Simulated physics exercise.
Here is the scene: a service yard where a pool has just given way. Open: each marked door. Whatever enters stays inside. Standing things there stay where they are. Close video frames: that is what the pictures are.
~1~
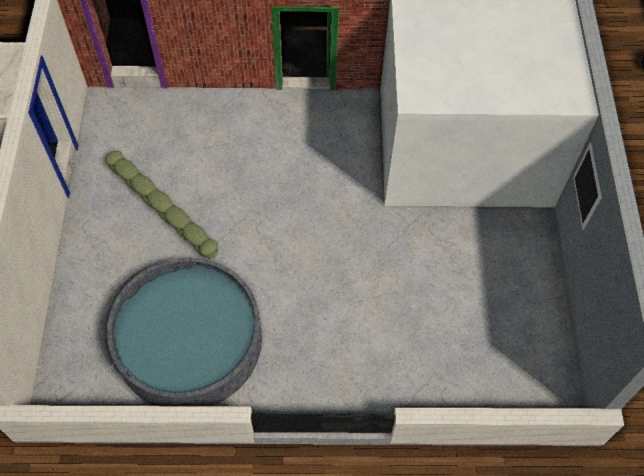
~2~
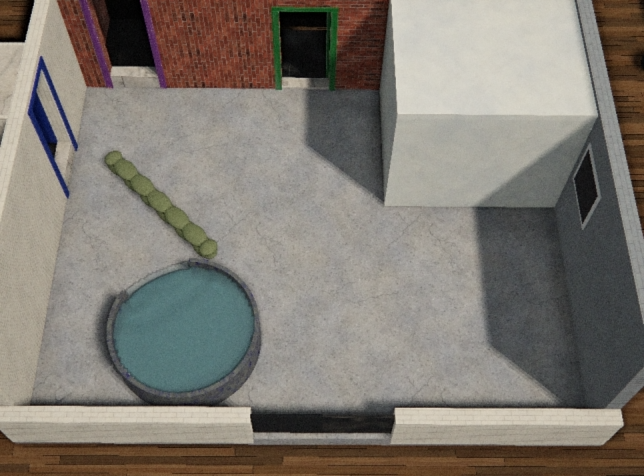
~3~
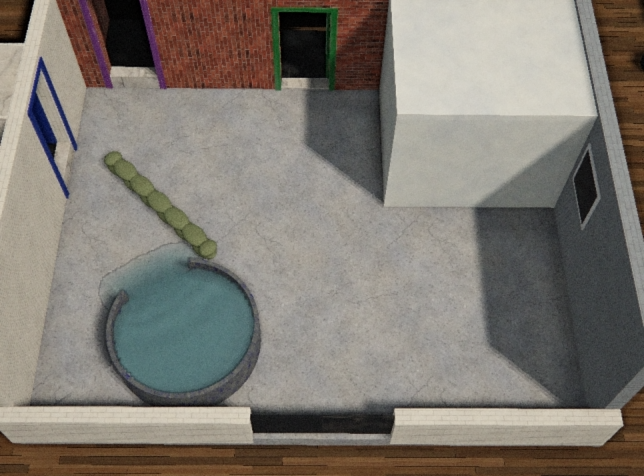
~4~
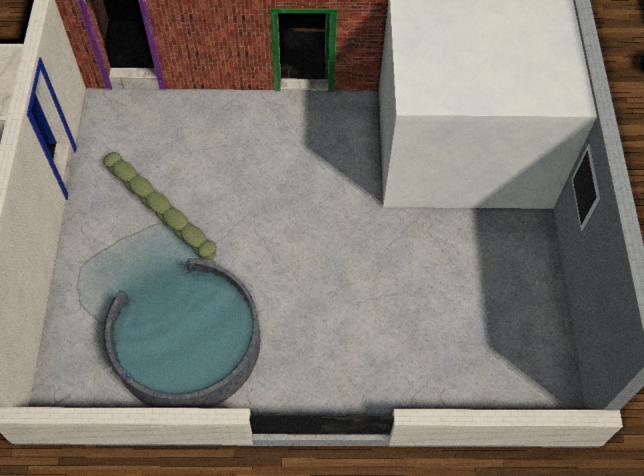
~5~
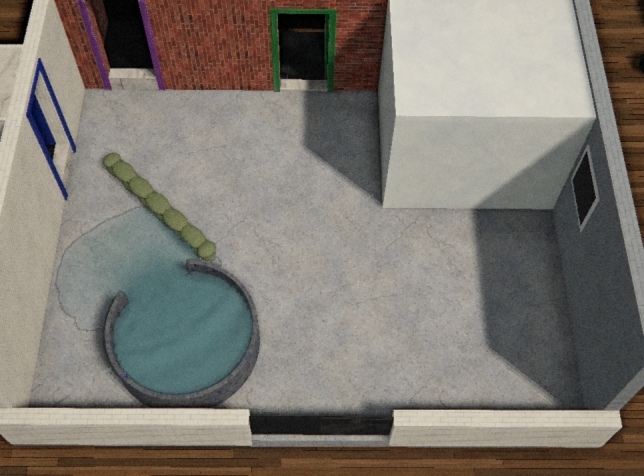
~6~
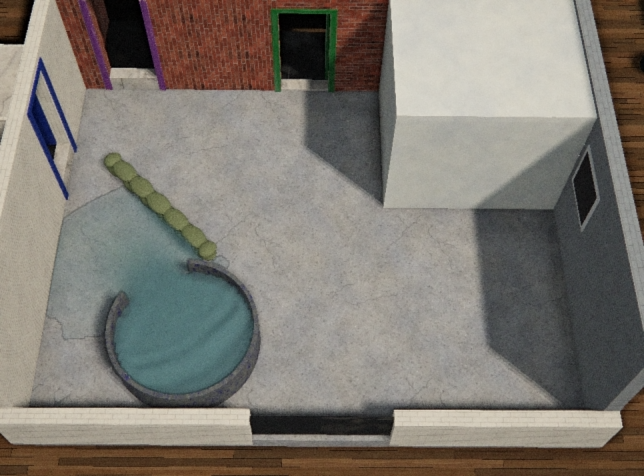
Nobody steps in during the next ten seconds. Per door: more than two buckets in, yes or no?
Purple door no, green door no, blue door no.
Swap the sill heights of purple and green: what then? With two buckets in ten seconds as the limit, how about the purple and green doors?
Looks like the purple door surpasses that amount while the green door doesn't reach that amount.
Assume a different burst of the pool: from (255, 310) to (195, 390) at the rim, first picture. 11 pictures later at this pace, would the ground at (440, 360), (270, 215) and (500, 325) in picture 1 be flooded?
Point by point: Soaked; unwetted; soaked.
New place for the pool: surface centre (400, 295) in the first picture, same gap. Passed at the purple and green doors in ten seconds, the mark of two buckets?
Purple is under; green takes more.
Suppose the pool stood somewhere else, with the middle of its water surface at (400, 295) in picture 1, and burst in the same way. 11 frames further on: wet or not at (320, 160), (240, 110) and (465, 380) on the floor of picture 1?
Result: Inundated; inundated; spared.
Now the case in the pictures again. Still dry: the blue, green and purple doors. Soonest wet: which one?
The door marked blue.
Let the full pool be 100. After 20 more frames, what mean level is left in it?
I'd put it close to 40 in a hundred.
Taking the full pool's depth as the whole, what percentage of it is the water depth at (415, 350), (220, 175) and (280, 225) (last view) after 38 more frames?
The depths come to near 0, 4 and 2 per cent respectively.
A moment on, water covers 10 % of the floor; the purple door not reached, the green door not reached, the blue door wet at the sill, nothing in.
Next, water covers 20 % of the floor; the purple door wet at the sill, nothing in, the green door not reached, the blue door under two buckets in.
Then, water covers 30 % of the floor; the purple door wet at the sill, nothing in, the green door wet at the sill, nothing in, the blue door under two buckets in.
Later, water covers 55 % of the floor; the purple door wet at the sill, nothing in, the green door wet at the sill, nothing in, the blue door under two buckets in.
In the end, water covers 80 % of the floor; the purple door wet at the sill, nothing in, the green door wet at the sill, nothing in, the blue door under two buckets in.
